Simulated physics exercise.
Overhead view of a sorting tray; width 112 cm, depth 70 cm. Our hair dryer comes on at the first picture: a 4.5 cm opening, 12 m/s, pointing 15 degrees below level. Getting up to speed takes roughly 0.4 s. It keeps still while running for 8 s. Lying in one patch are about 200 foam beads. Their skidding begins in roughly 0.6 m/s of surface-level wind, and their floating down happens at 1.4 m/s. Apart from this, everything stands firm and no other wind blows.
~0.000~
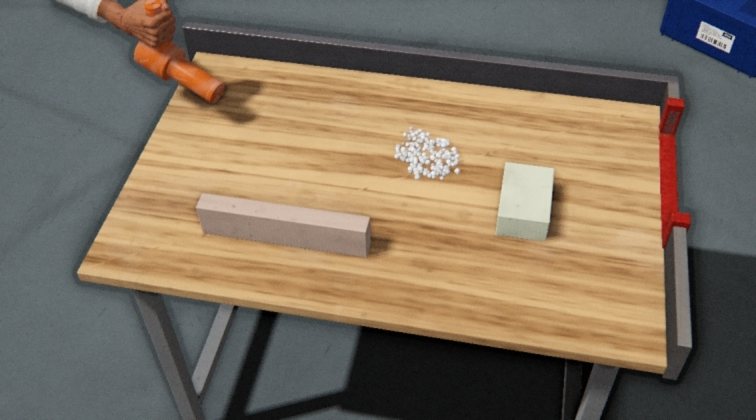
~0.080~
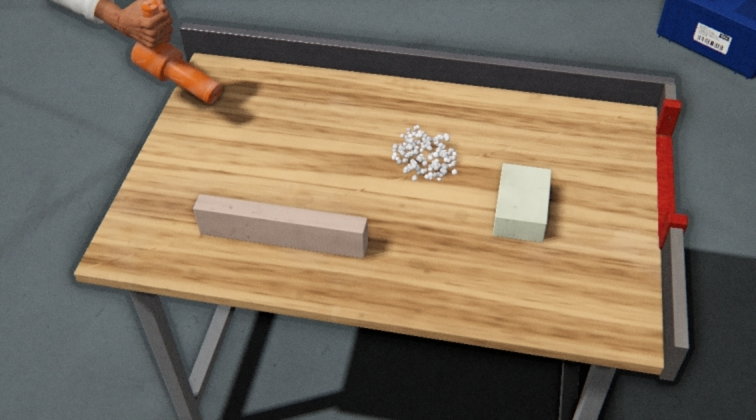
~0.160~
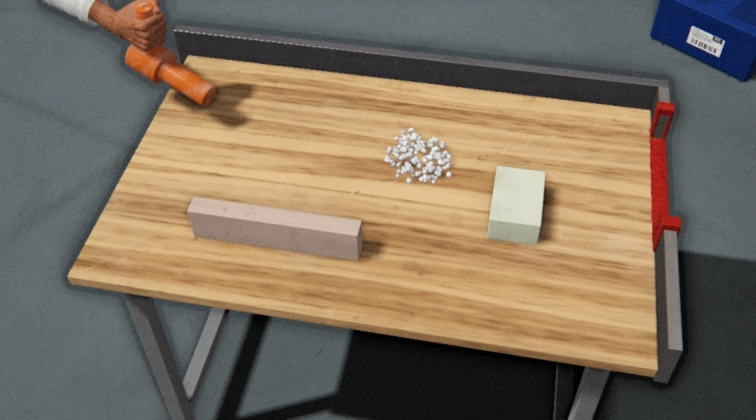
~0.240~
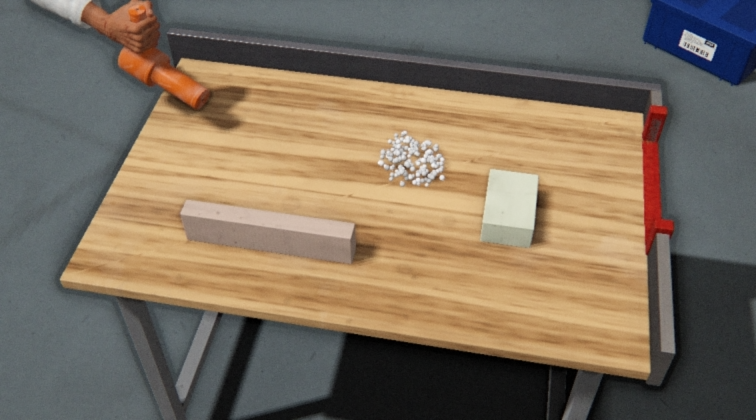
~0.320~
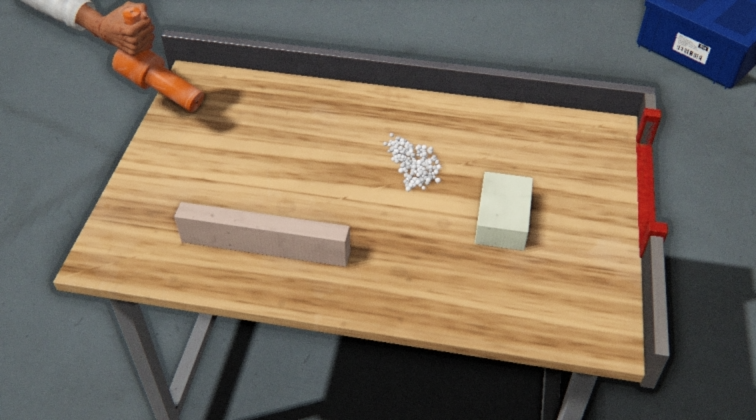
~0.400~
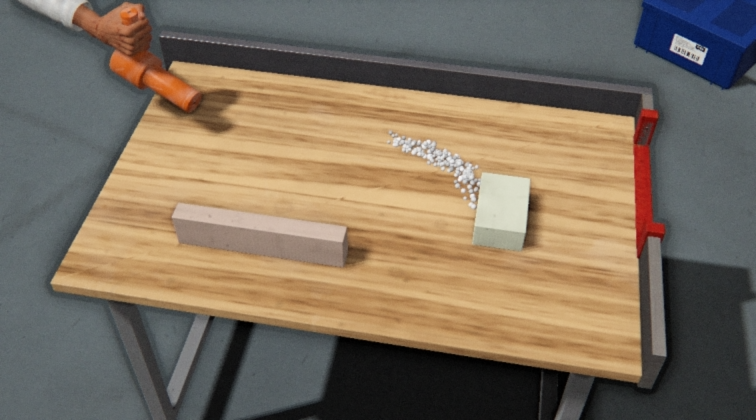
The video shows a hand holding an orange hair dryer steady over a wooden table with a plank and a pale green block, while a patch of white beads first lies still, then spreads rightward in a streak to the block.
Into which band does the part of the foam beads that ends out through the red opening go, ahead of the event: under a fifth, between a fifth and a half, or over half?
It goes in more than half.
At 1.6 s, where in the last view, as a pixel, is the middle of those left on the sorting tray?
I'd point to somewhere around (632, 124).
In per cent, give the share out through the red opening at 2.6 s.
Share: Around 80 percent.
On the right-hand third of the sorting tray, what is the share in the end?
20 %.
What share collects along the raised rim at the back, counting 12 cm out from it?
It comes to close to 20 per cent.
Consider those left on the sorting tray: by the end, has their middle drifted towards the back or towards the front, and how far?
It ends behind its start, some 25 cm.
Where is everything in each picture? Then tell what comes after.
The middle of the foam beads is near (424, 156), none has stirred yet and the mouth of the hair dryer is at (218, 93), in the first picture.
The middle of the foam beads is near (422, 157), none has stirred yet and the red opening is centred on (660, 185), in the second picture.
The middle of the foam beads is near (416, 159), none has stirred yet, the top of a block is at (518, 195) and the top of a plank is at (274, 215), in the third picture.
The middle of the foam beads is near (409, 162) and none has stirred yet, in the fourth picture.
The middle of the foam beads is near (415, 162), the farthest in sight from the hair dryer is at (438, 181) and about 30 % have left their places, in the fifth picture.
The middle of the foam beads is near (445, 163), the farthest in sight from the hair dryer is at (474, 208) and about 85 % have left their places, in the sixth picture.
After 1.6 s, 79 % are out through the red opening; the middle of those still in play is near (634, 124); 84 % have settled or left.
After 2.6 s, 80 % are out through the red opening; the middle of those still in play is near (632, 124); 85 % have settled or left.
After 4.4 s, 82 % are out through the red opening; the middle of those still in play is near (635, 118); 88 % have settled or left.
After 8.0 s, at the end, 82 % are out through the red opening; the middle of those still in play is near (635, 118).
